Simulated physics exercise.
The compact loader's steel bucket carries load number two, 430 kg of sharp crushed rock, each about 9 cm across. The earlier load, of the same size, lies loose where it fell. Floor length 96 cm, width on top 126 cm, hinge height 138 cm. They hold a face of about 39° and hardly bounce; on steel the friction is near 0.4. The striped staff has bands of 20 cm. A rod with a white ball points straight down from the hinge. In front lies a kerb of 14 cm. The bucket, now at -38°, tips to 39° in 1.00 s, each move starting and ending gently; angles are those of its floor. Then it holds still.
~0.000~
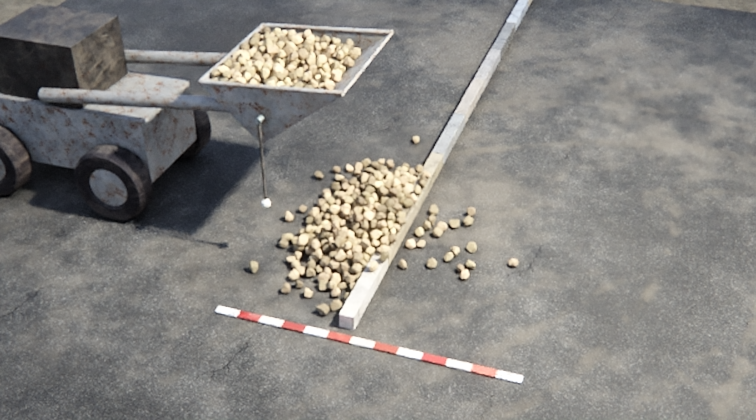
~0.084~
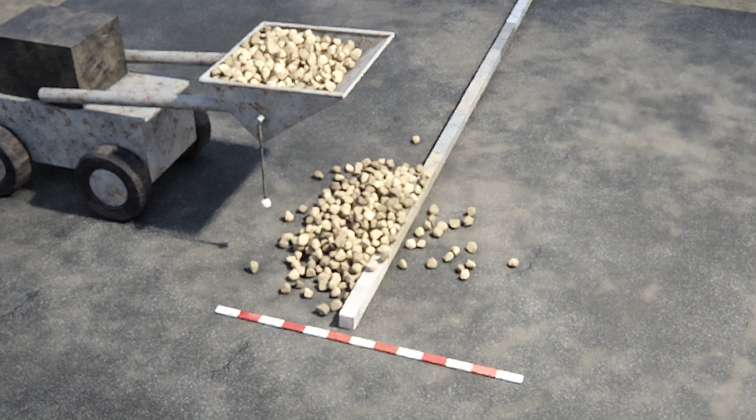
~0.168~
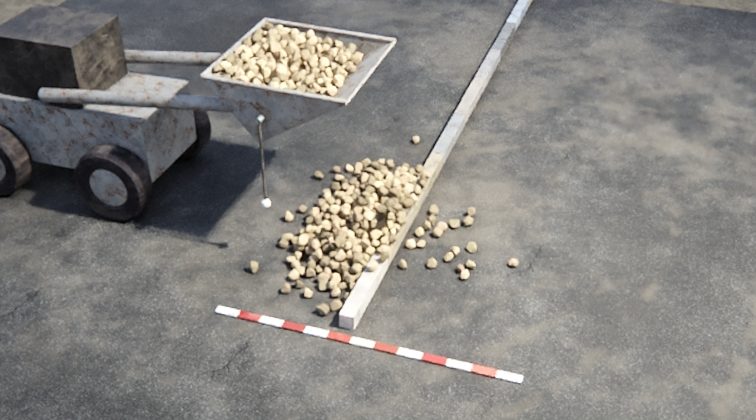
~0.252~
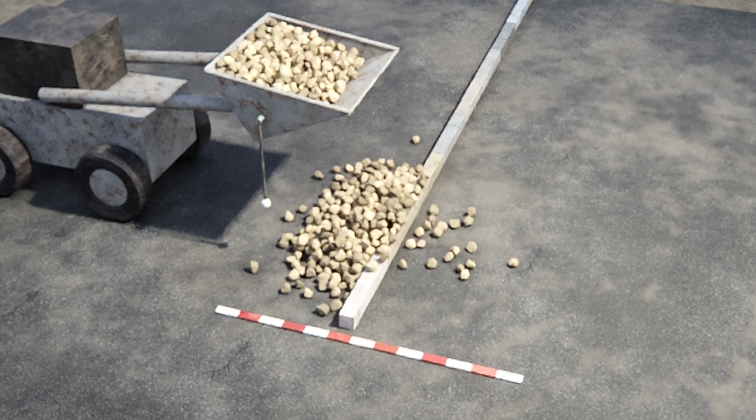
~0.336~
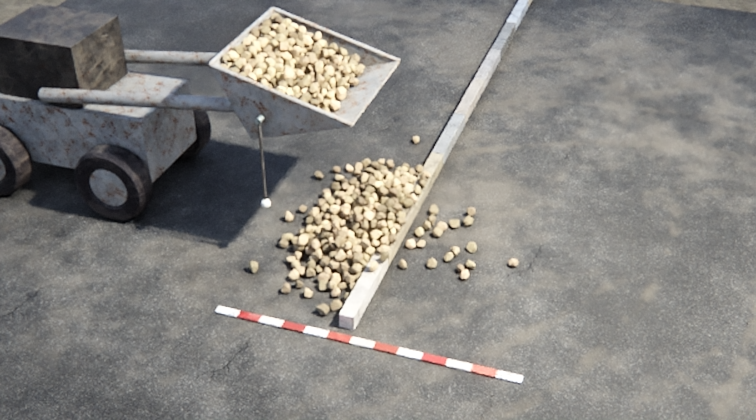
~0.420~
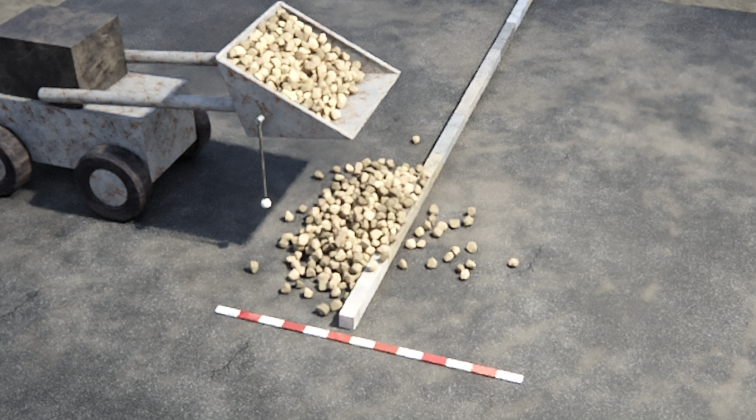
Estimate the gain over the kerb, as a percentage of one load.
Some 60 per cent is added.
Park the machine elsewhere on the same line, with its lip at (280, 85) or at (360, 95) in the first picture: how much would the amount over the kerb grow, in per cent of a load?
Near 0 per cent from the first place, 80 from the second.
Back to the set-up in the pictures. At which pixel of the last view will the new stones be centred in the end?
Around (414, 224).
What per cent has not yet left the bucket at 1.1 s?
Roughly 80 per cent is still inside.
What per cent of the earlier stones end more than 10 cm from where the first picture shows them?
Roughly 5 per cent of them.
After 0.8 s the floor is at 27°; in per cent of one load, 100 in the bucket, 96 on this side of the kerb, 4 over the kerb; the foremost stones are at (472, 249).
After 1.1 s the floor is at 39°; in per cent of one load, 80 in the bucket, 115 on this side of the kerb, 4 over the kerb; the foremost stones are at (472, 249).
After 1.5 s the floor is at 39°; in per cent of one load, 25 in the bucket, 154 on this side of the kerb, 22 over the kerb; the foremost stones are at (472, 250).
After 4.3 s the floor is at 39°; in per cent of one load, 0 in the bucket, 136 on this side of the kerb, 64 over the kerb; the foremost stones are at (537, 265). Net gain over the kerb, 60.
